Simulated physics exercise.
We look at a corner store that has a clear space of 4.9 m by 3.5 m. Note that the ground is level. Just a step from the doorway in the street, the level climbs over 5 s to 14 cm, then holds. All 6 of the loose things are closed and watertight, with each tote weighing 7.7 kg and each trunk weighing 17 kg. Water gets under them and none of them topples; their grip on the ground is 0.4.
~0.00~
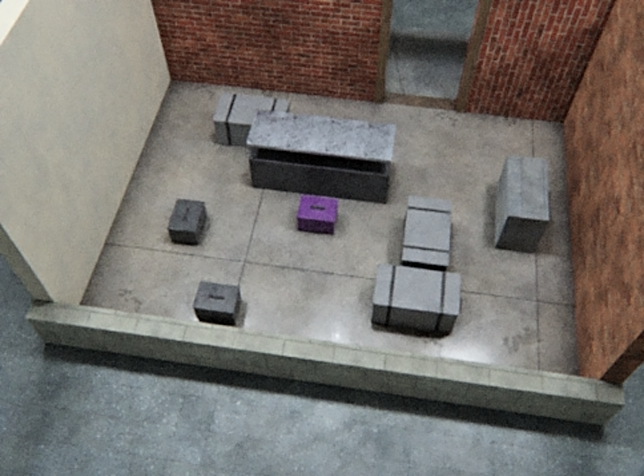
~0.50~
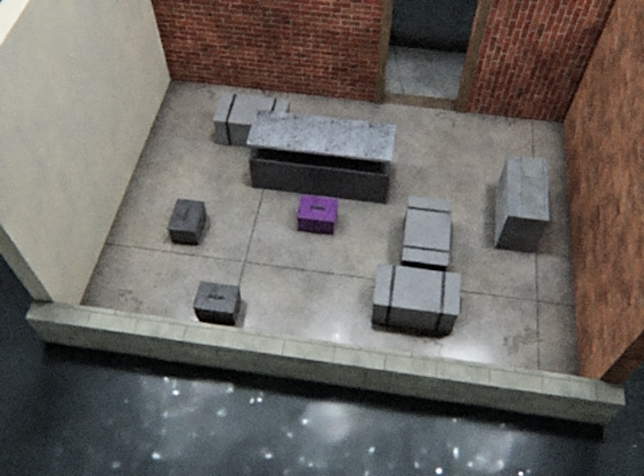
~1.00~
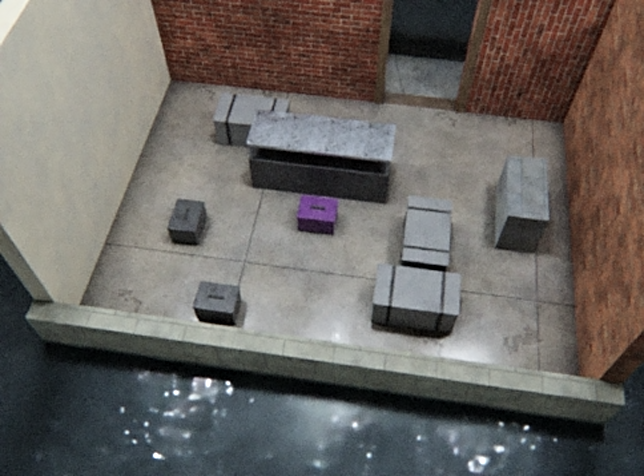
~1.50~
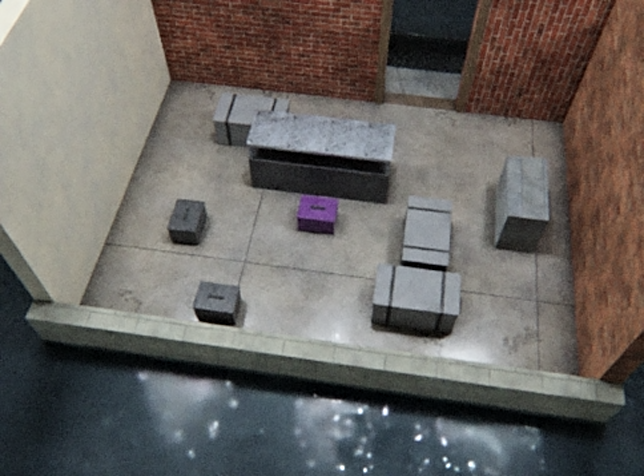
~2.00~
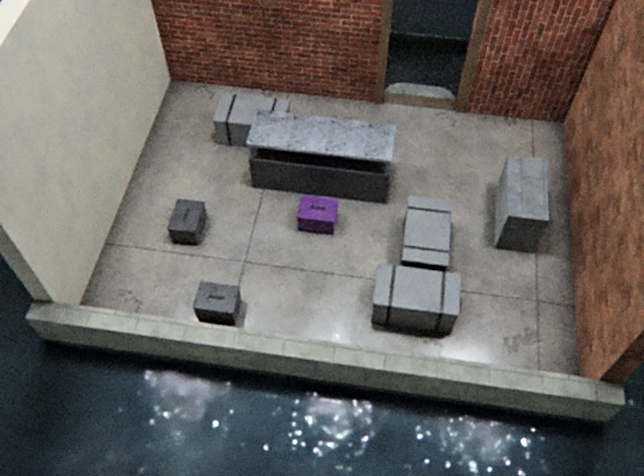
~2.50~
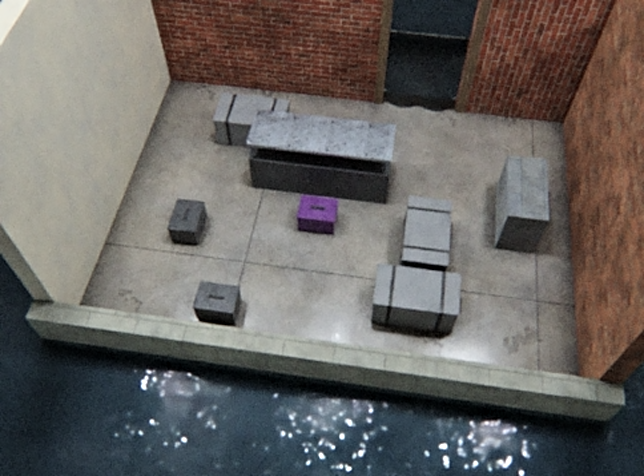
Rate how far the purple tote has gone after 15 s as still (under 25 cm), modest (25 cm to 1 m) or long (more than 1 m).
Still.
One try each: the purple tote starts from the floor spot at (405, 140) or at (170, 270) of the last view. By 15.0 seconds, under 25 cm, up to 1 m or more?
In that order: It goes a long way; it remains where it is.
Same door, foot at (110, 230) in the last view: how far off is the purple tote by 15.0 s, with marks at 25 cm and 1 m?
Note: Purple tote displaced a long way.
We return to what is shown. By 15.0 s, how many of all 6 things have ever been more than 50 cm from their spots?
1.
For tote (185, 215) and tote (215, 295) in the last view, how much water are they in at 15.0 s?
First roughly 4 cm, second roughly 4 cm.
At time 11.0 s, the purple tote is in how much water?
Near 2 cm deep.
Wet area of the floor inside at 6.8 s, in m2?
My estimate is roughly 7.5 m2.
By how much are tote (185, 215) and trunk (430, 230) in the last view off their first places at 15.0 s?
Respectively 0 and 50 centimetres.
After 3.5 s the purple tote is near (318, 208), 0.0 m from its start, aground; 0 afloat.
After 6.8 s the purple tote is near (318, 208), 0.0 m from its start, aground; 0 afloat.
After 11.0 s the purple tote is near (318, 208), 0.0 m from its start, aground; 0 afloat.
After 15.0 s the purple tote is near (318, 208), 0.0 m from its start, aground; 2 afloat.
